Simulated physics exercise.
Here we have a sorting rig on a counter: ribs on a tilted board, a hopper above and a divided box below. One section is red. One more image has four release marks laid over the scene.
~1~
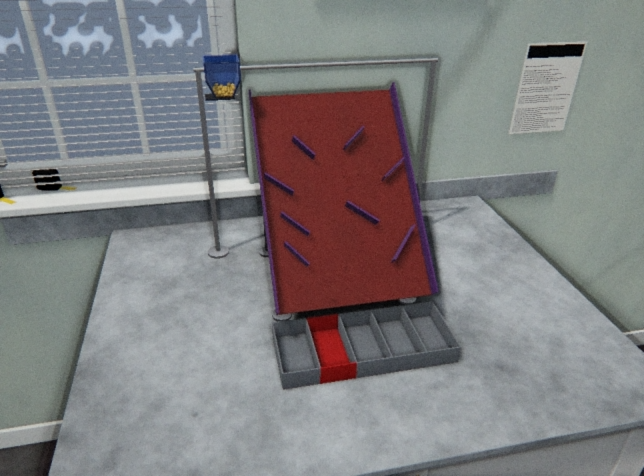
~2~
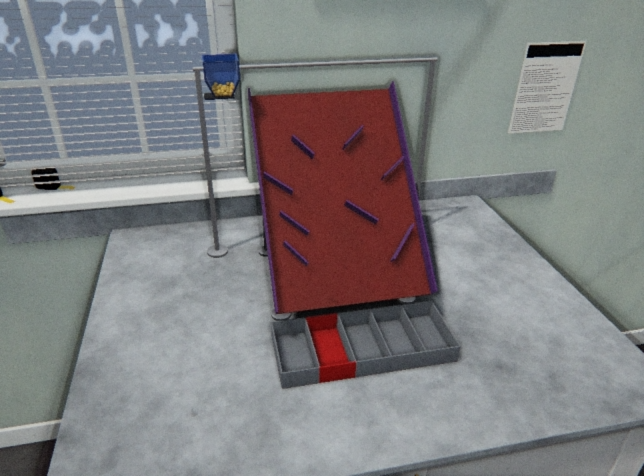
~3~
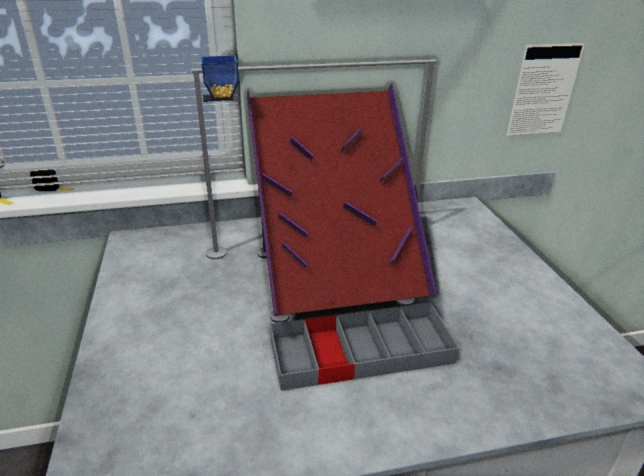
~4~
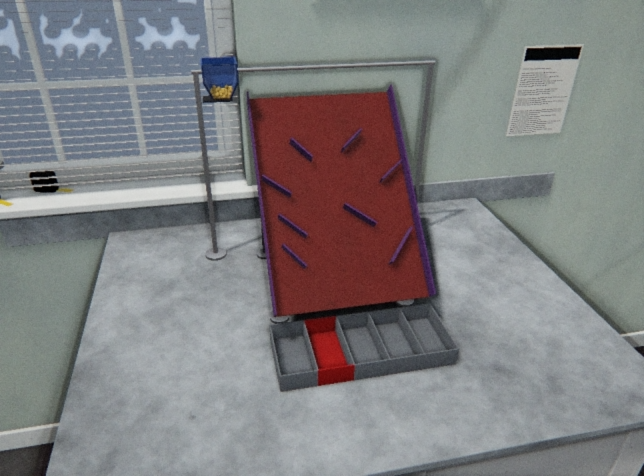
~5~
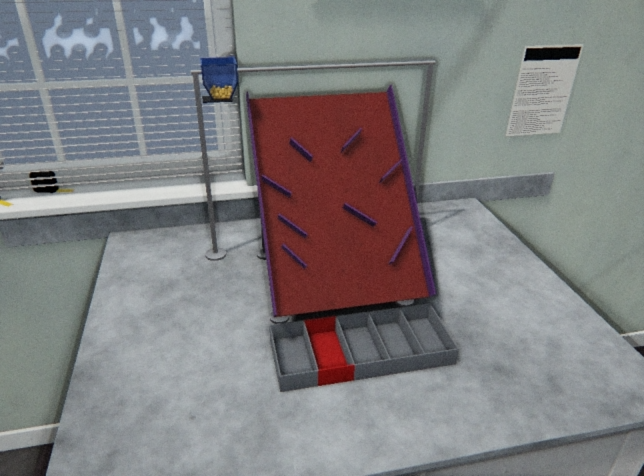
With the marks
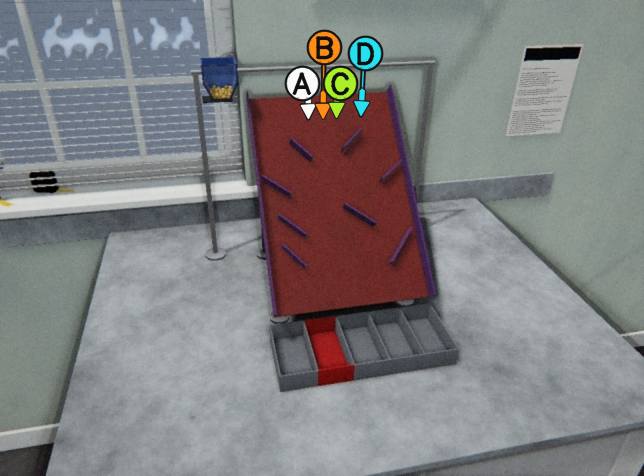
A tilted dark red board with purple edges and scattered purple ribs stands on a grey counter by a window with blinds, seen from the front and slightly above. A blue hopper holding yellowish pieces hangs from a metal frame at upper left, and a grey box with five sections, the second from left red, sits below. Nothing on the rig visibly moves, and the view barely shifts.
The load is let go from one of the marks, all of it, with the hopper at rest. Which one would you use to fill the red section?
I would pick mark C.
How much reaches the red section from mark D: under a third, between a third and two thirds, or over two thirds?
It is under a third.
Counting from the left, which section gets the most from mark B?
The third from the left.
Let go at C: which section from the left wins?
The second from the left.
On the marked copy, mark A meets the board at (308, 113); mark B meets the board at (323, 113); mark C meets the board at (336, 112); mark D meets the board at (361, 110).
Choosing A, about a tenth in the red section, the larger part in other sections, just a few outside the box.
Choosing B, roughly a quarter in the red section, roughly two thirds in other sections, just a few outside the box.
Choosing C, roughly half in the red section, roughly a third in other sections, about a tenth outside the box.
Choosing D, roughly a quarter in the red section, the larger part in other sections.
